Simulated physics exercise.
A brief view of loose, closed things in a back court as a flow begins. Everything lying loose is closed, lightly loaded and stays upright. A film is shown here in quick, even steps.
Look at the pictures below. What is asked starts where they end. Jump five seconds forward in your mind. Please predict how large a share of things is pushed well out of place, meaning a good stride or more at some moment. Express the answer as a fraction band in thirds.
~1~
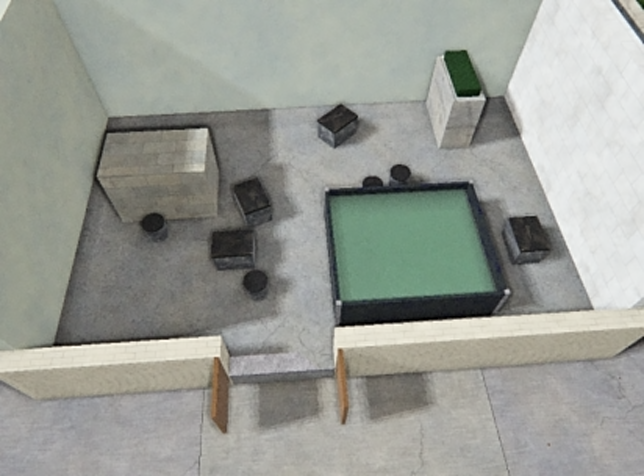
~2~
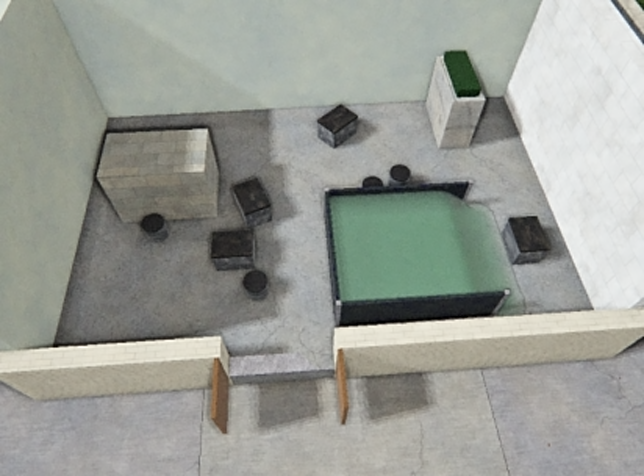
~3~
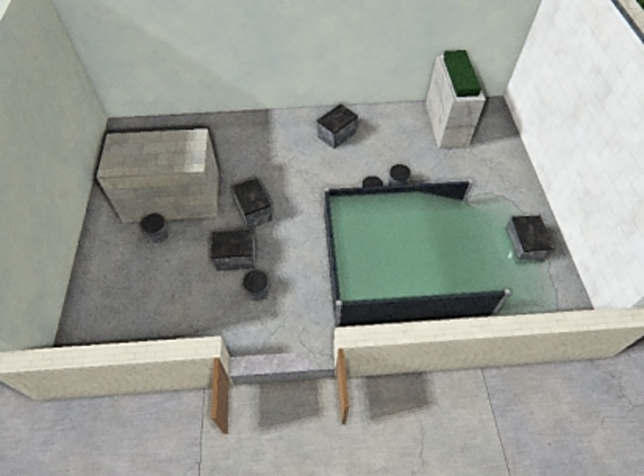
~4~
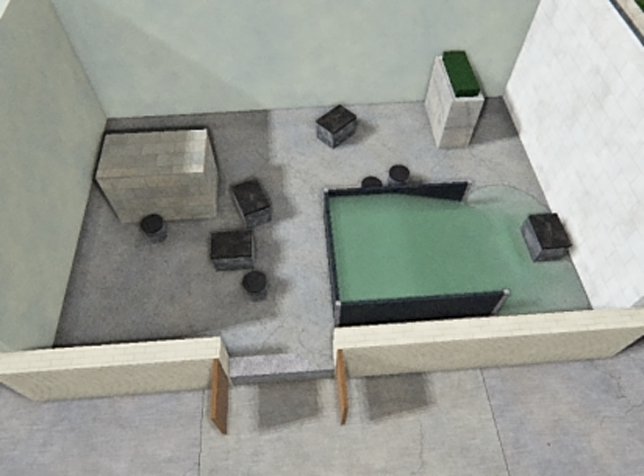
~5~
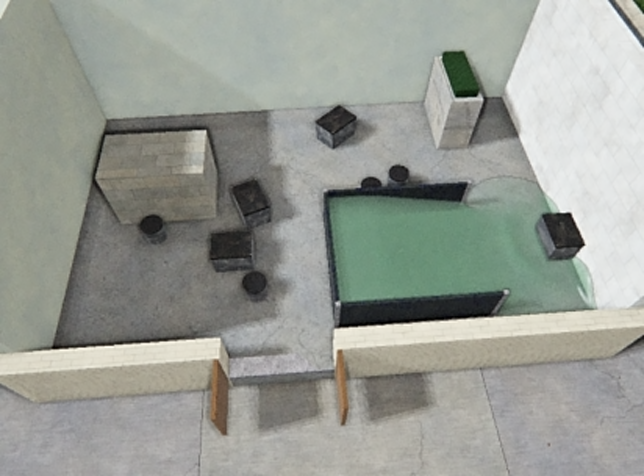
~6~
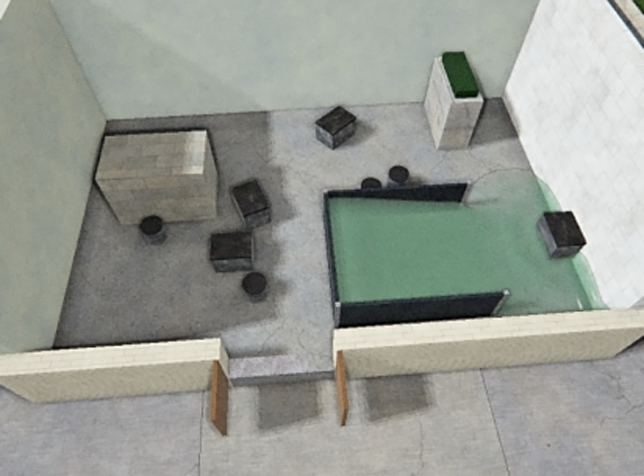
Fraction band: Less than 1/3.
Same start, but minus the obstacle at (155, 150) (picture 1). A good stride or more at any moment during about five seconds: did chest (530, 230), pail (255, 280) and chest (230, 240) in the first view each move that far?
First one was driven off; second one never went far; third one never went far.
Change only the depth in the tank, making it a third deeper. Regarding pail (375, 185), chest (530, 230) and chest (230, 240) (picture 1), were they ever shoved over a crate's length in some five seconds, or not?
In turn: Shifted that much, that far or more, short of that.
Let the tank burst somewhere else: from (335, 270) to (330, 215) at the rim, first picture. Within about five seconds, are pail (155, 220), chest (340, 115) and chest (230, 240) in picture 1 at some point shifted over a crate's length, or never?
First over the mark, then below the mark, then over the mark.
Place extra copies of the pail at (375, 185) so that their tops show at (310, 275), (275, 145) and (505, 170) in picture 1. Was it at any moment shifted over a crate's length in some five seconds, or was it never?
Result by item: Stays where it is / stays where it is / gets dislodged.
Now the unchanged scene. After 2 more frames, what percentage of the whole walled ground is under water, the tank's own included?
Roughly 25 %.
A moment on, 0 of 8 are well off their spots; 1 afloat.
Next, 1 of 8 are well off their spots; 1 afloat.
Later, 1 of 8 are well off their spots; 1 afloat.
In the end, 2 of 8 are well off their spots, and 2 have been at some point; 2 afloat.
